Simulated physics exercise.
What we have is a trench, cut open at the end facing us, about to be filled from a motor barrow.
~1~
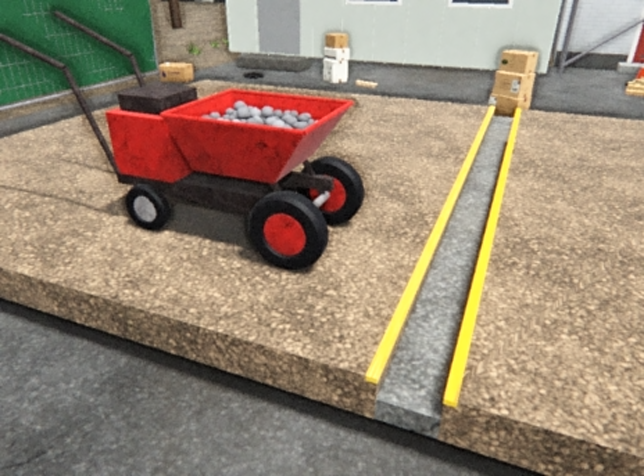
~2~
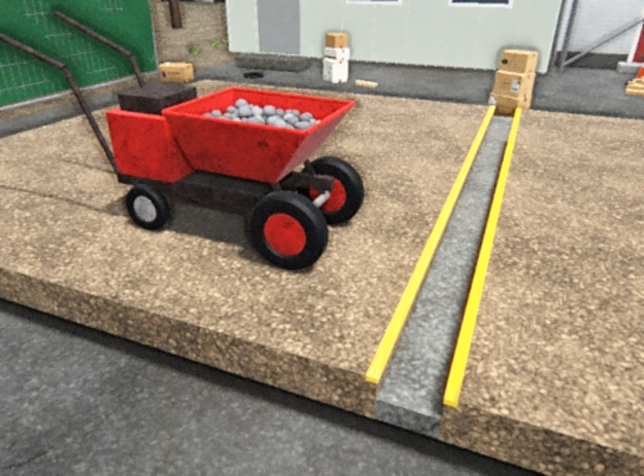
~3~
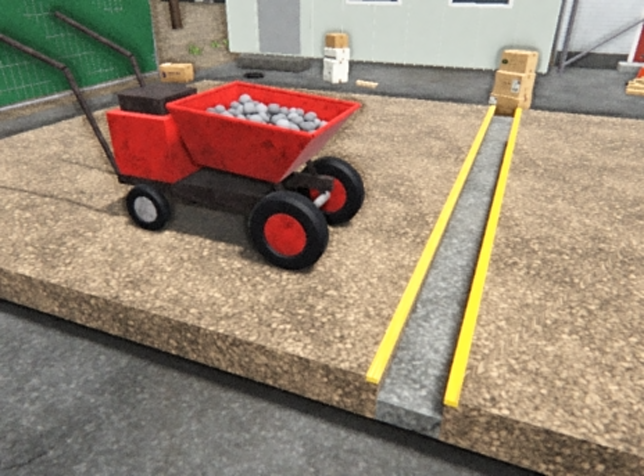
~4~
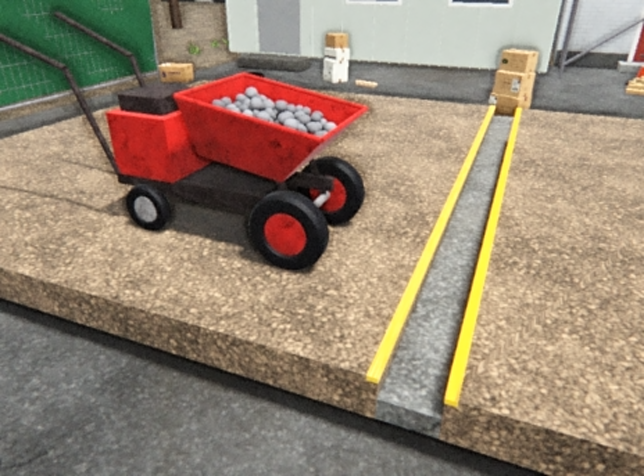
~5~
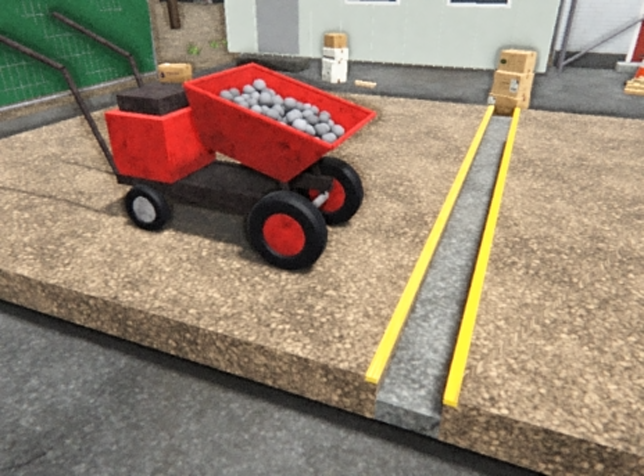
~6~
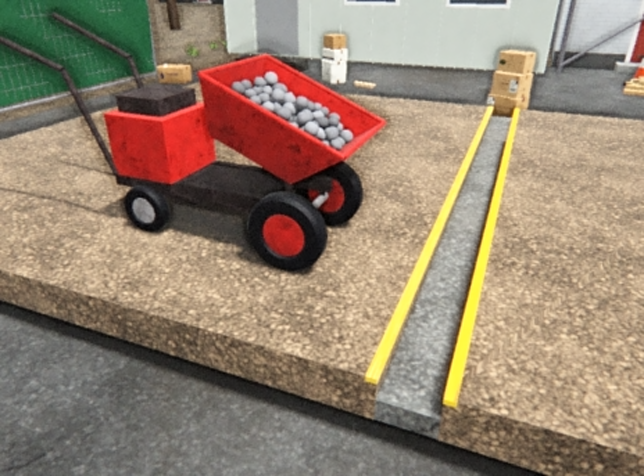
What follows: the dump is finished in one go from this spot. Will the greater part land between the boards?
The trench ends with more than half of it.
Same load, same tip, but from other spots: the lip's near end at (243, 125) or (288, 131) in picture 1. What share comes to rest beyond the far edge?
In turn 0 and 10 in a hundred.
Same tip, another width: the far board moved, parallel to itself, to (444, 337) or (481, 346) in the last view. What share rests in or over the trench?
The first gives 40 %, the second 80 %.
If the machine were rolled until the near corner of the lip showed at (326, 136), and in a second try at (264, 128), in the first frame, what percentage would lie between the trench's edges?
About 60 and 50 per cent.
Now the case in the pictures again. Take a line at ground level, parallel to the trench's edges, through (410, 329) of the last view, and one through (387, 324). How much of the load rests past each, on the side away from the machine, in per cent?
Roughly 70 per cent, and 90 per cent.
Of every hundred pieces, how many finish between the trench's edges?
It comes to 65 per cent or so.
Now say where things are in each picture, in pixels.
In the first picture, lip of the skip at (303, 133), level; top of the load at (257, 123), round cobbles; first edge of the trench at (395, 324); far edge at (464, 342), the trench under half as wide as the skip, and shallow for its width.
In the second picture, lip of the skip at (306, 134), tipped barely; top of the load at (258, 122).
In the third picture, lip of the skip at (312, 136), tipped barely; top of the load at (250, 110).
In the fourth picture, lip of the skip at (321, 141), tipped a little; top of the load at (244, 110).
In the fifth picture, lip of the skip at (332, 148), tipped clearly; top of the load at (252, 106).
In the sixth picture, lip of the skip at (344, 158), tipped clearly; top of the load at (263, 100); first edge of the trench at (395, 325); far edge at (464, 342).
Soon after the last picture, skip tipped steeply; all in the skip.
A little later, skip tipped right over; about two thirds in the skip; a small part short of the trench; about a quarter in or heaped over the trench; a stray few falling.
Later still, skip tipped right over; a small part in the skip; a small part short of the trench; about two thirds in or heaped over the trench; a small part beyond it.
At rest, skip tipped right over; about a quarter short of the trench; about two thirds in or heaped over the trench; a small part beyond it.
